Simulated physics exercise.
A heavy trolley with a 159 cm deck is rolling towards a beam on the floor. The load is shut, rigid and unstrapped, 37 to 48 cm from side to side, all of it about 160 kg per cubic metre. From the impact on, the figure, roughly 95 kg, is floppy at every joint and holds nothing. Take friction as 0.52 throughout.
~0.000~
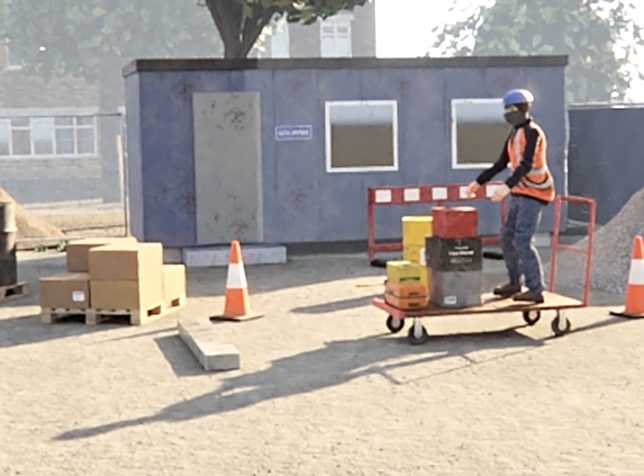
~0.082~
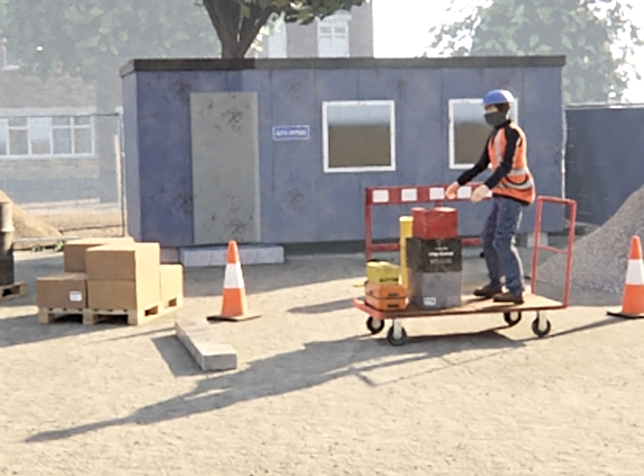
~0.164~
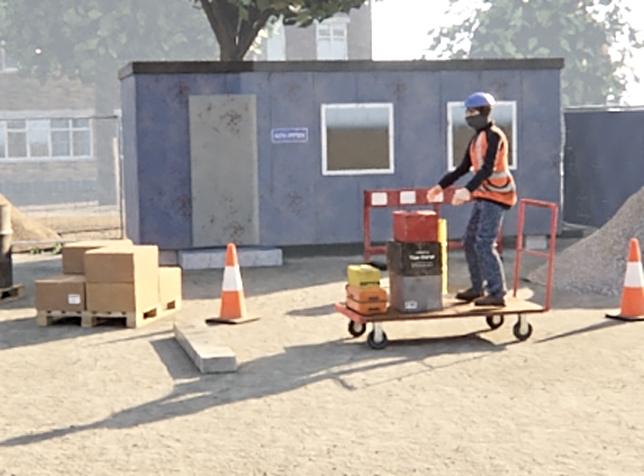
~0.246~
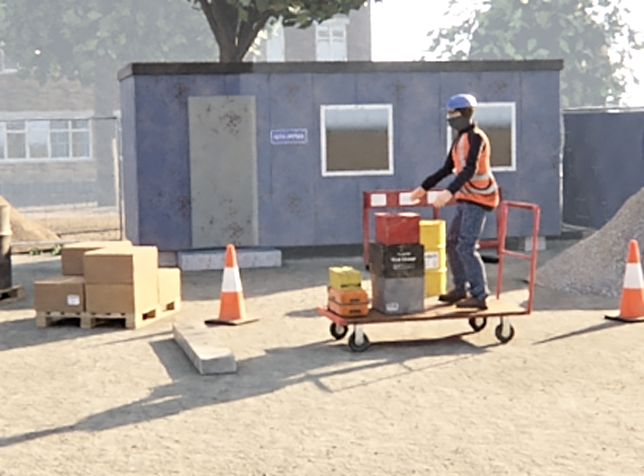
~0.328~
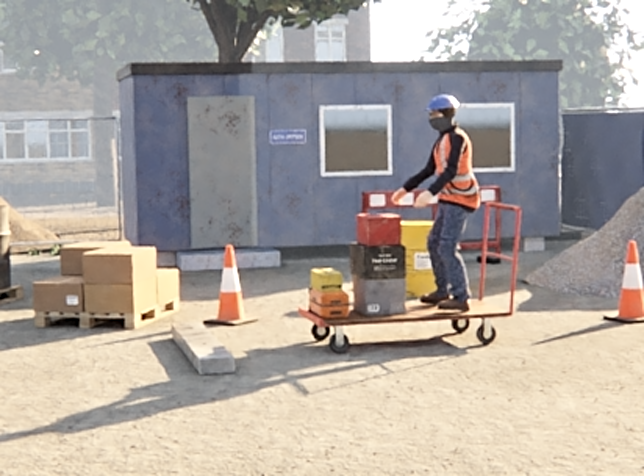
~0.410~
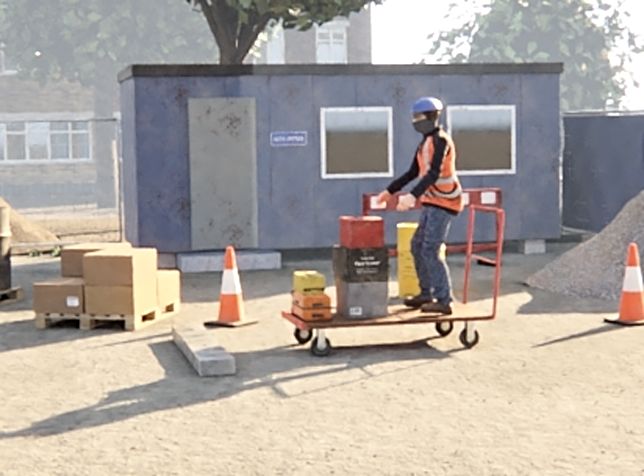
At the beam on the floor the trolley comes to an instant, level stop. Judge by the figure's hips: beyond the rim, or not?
The figure's hips stay behind the front rim at this speed.
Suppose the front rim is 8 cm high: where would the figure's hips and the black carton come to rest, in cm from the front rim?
In that case hips 70 behind, black 50 past.
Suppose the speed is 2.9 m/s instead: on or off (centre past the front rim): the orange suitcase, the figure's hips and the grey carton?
In that case orange on, hips off, grey on.
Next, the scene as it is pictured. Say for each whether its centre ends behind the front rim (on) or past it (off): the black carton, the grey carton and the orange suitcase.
Black off, grey on, orange on.
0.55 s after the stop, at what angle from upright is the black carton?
Roughly 30° from upright.
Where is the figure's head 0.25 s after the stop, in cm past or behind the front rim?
About 70 cm behind the rim.
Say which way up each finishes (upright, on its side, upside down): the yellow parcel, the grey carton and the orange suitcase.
Yellow on its side, grey upright, orange upright.
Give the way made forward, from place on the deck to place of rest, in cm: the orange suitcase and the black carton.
Forward: Orange 0, black 180.
The wheels strike at 0.79 s.
After 1.04 s the figure's hips are 86 cm behind the rim, near (307, 235) in the last picture's view.
After 1.34 s the figure's hips are 75 cm behind the rim, near (295, 261) in the last picture's view.
After 1.79 s the figure's hips are 72 cm behind the rim, near (291, 261) in the last picture's view.
When all is still (3.0 s), past the rim, yellow parcel, red carton and black carton; behind it, orange suitcase, grey carton and the figure's hips.
